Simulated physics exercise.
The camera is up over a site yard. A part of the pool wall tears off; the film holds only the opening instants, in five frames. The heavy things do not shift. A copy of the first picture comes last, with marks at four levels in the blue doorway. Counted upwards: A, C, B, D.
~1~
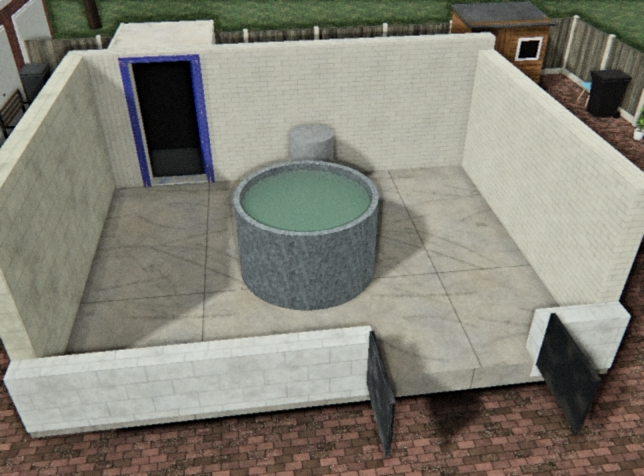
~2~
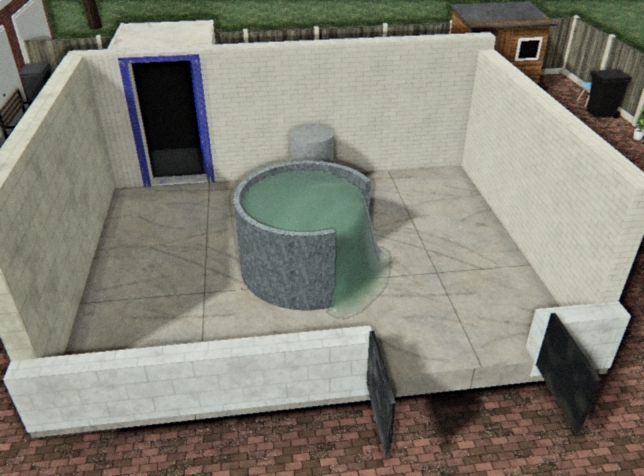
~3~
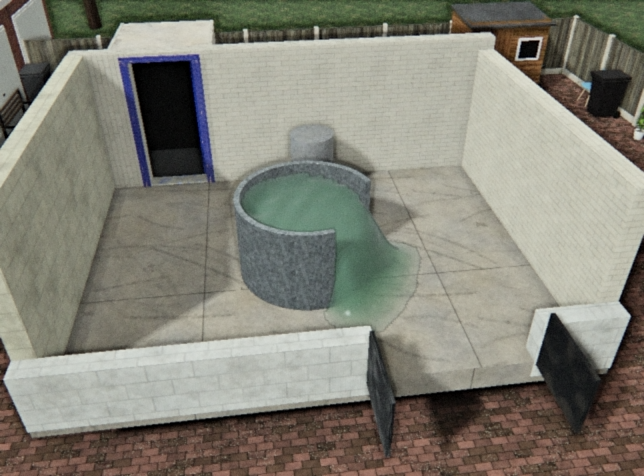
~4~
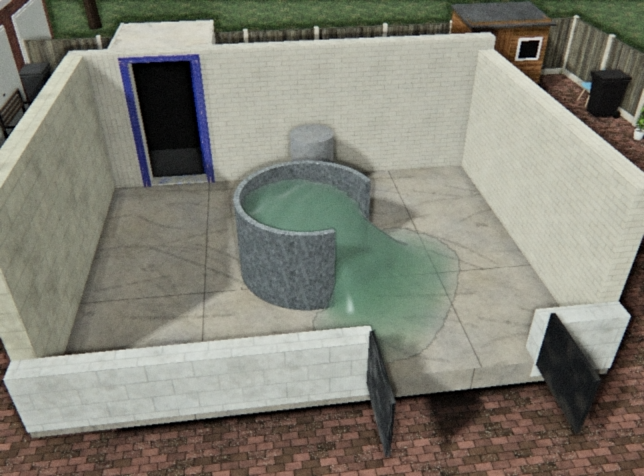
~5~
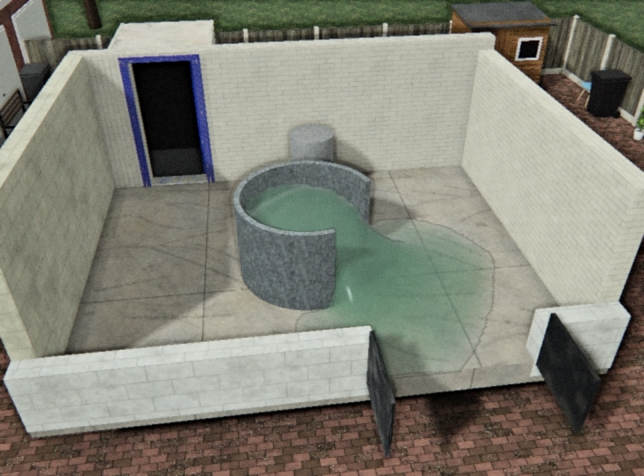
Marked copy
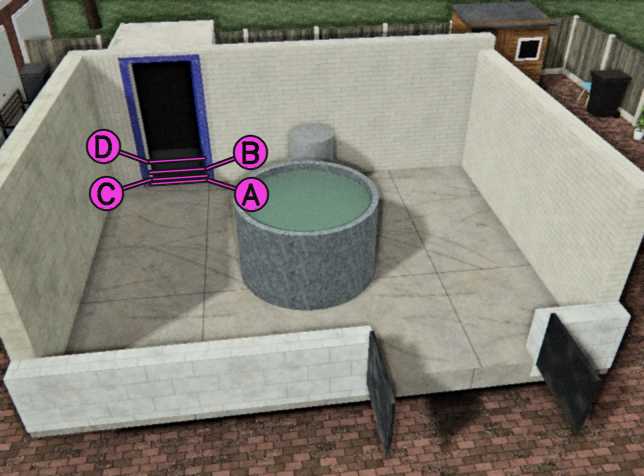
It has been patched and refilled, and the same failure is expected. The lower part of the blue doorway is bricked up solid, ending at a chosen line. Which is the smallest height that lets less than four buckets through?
Go for A.
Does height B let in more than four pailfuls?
No, not at all.
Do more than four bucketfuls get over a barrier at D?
No.
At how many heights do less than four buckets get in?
All of them.
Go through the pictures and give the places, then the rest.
The first frame shows water in the pool at rest, its middle at (306, 200); foot of the blue doorway at (180, 184); open gate at (455, 314).
The second frame shows front seen at (340, 294), 2 % of the ground wet.
The third frame shows front seen at (409, 248), 5 % of the ground wet.
The fourth frame shows front seen at (430, 239), 12 % of the ground wet.
The fifth frame shows front seen at (480, 250), 21 % of the ground wet.
On the marked copy, A at (179, 181); B at (178, 170); C at (179, 177); D at (176, 160); from the bottom up A, C, B, D.
With A, a splash gets over, under a bucket.
With B, nothing gets over.
With C, nothing gets over.
With D, nothing gets over.
